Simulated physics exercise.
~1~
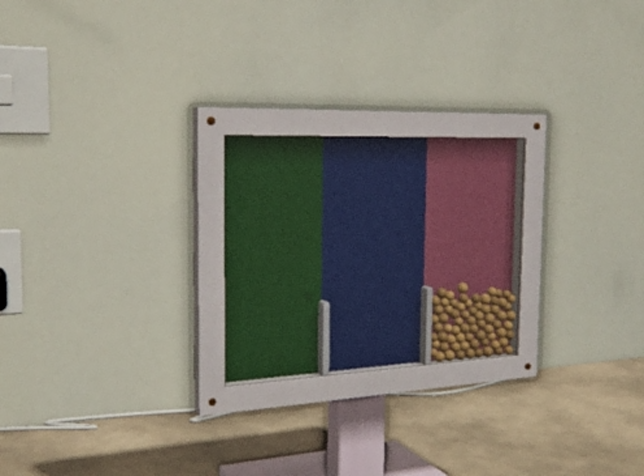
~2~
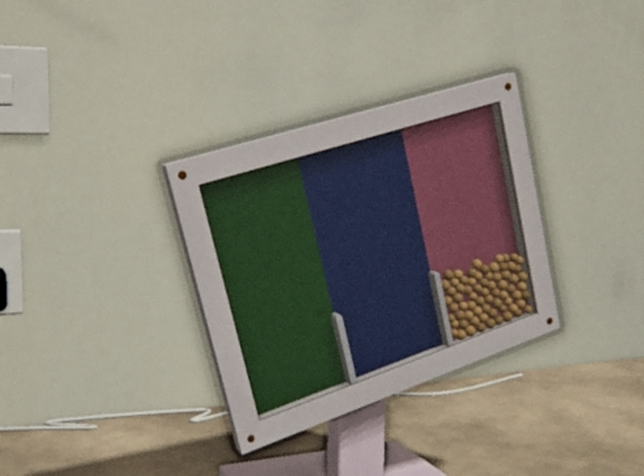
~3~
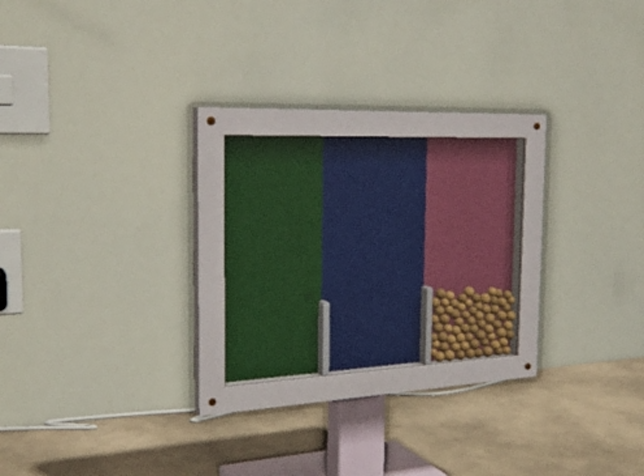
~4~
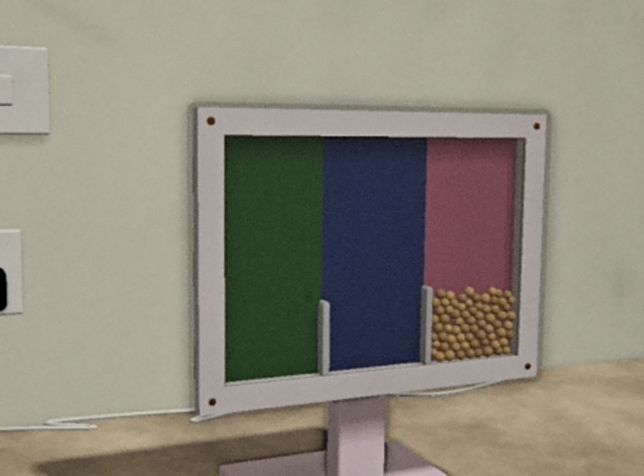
A framed case tilts anticlockwise, then returns level, its beads still in the pink strip.
